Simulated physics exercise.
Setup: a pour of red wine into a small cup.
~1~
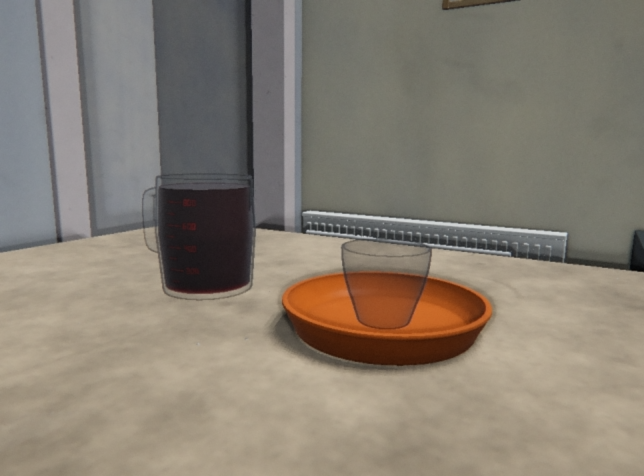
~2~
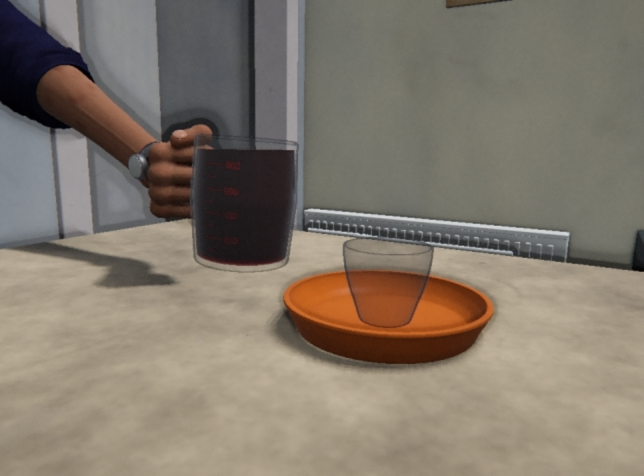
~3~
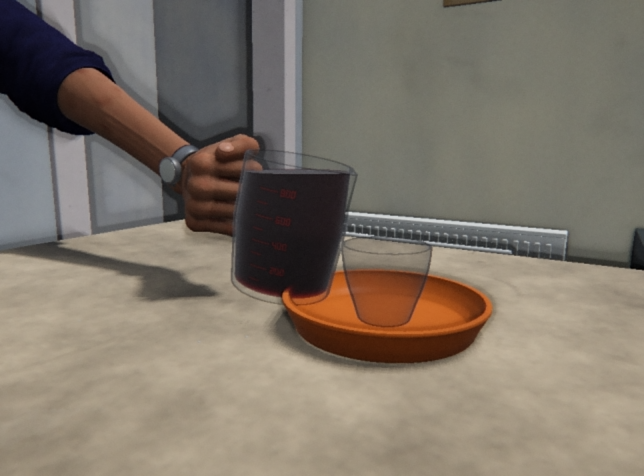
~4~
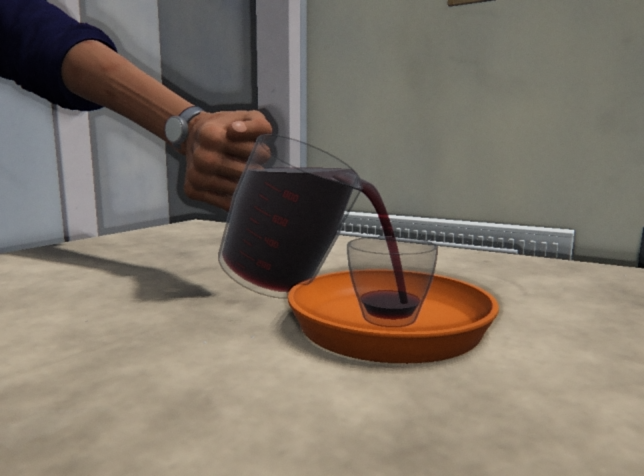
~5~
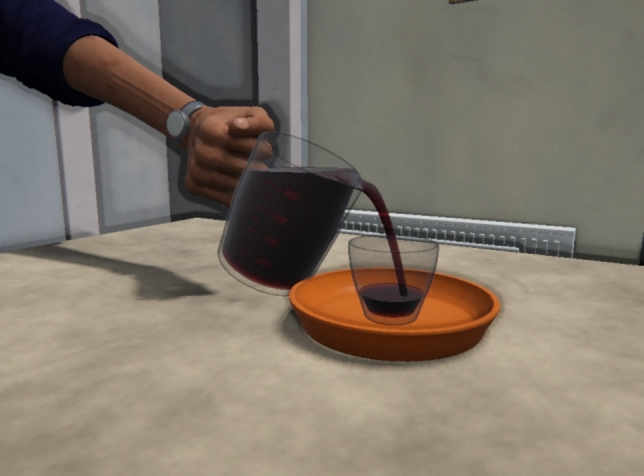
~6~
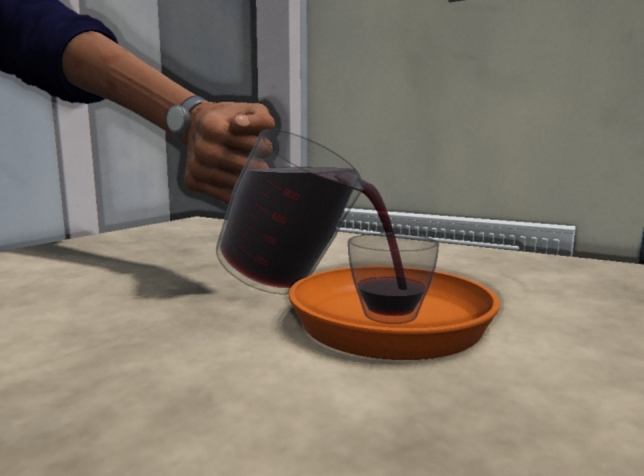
On a tabletop, a hand lifts a jug of red wine and pours into a cup.
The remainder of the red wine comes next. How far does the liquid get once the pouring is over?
The cup spills beyond the saucer.
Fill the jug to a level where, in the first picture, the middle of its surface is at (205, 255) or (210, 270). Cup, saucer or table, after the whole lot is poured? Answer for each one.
As listed: Into the saucer, cup only.
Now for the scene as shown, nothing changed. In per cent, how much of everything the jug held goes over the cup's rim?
I make it 75 per cent.
Soon after, the cup is full to the brim; the saucer is wet, with room to spare.
Later, the cup is full to the brim; the saucer is full and running over.
In the end, the cup is full to the brim; the saucer is full and running over.
